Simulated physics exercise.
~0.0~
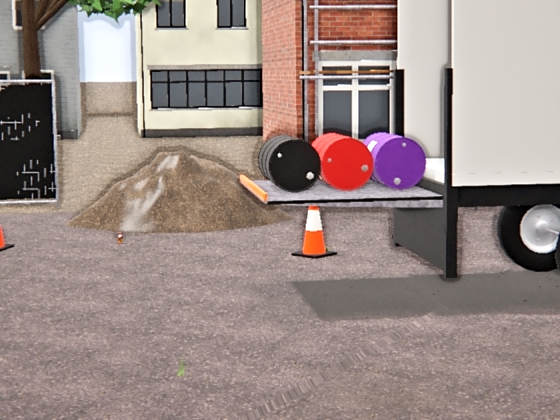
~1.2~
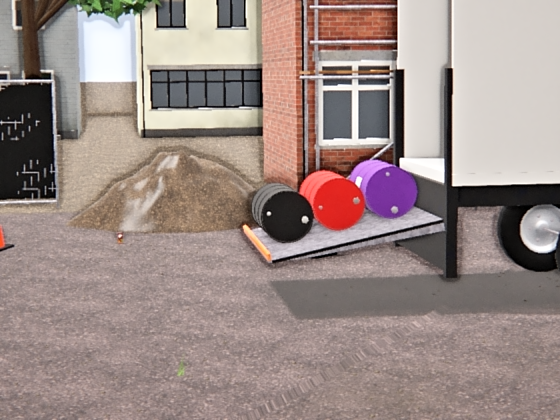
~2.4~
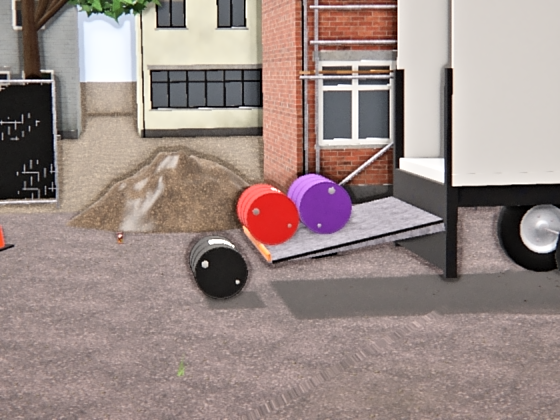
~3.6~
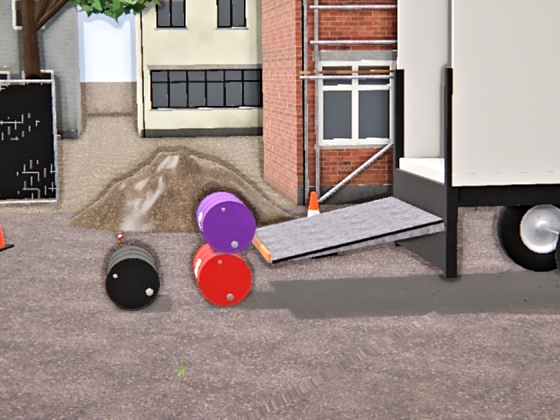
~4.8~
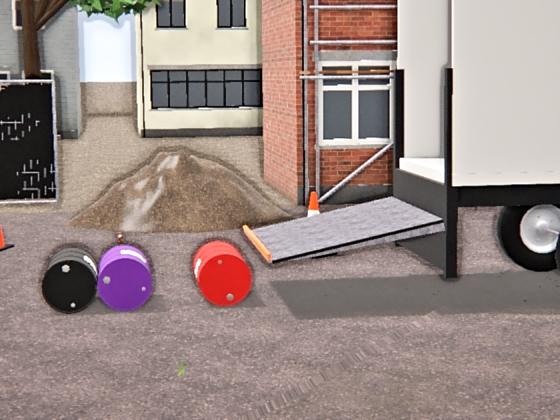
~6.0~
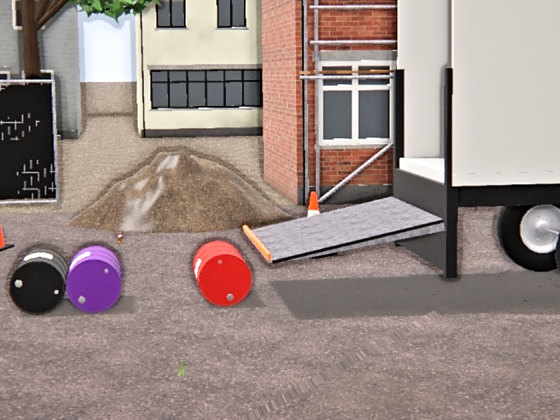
In a paved yard seen from the side by a still camera, a pale lorry stands at the right with its tail platform raised, before a brick building and a heap of earth. Black, red and purple drums lie side by side on the platform, with an orange and white cone below. The platform sinks and tilts down to the left, and the black drum rolls off onto the ground. Red and purple follow, purple dropping off above red. Purple rolls left to the black drum, and both end farther left, while red rests near the platform's lower edge.
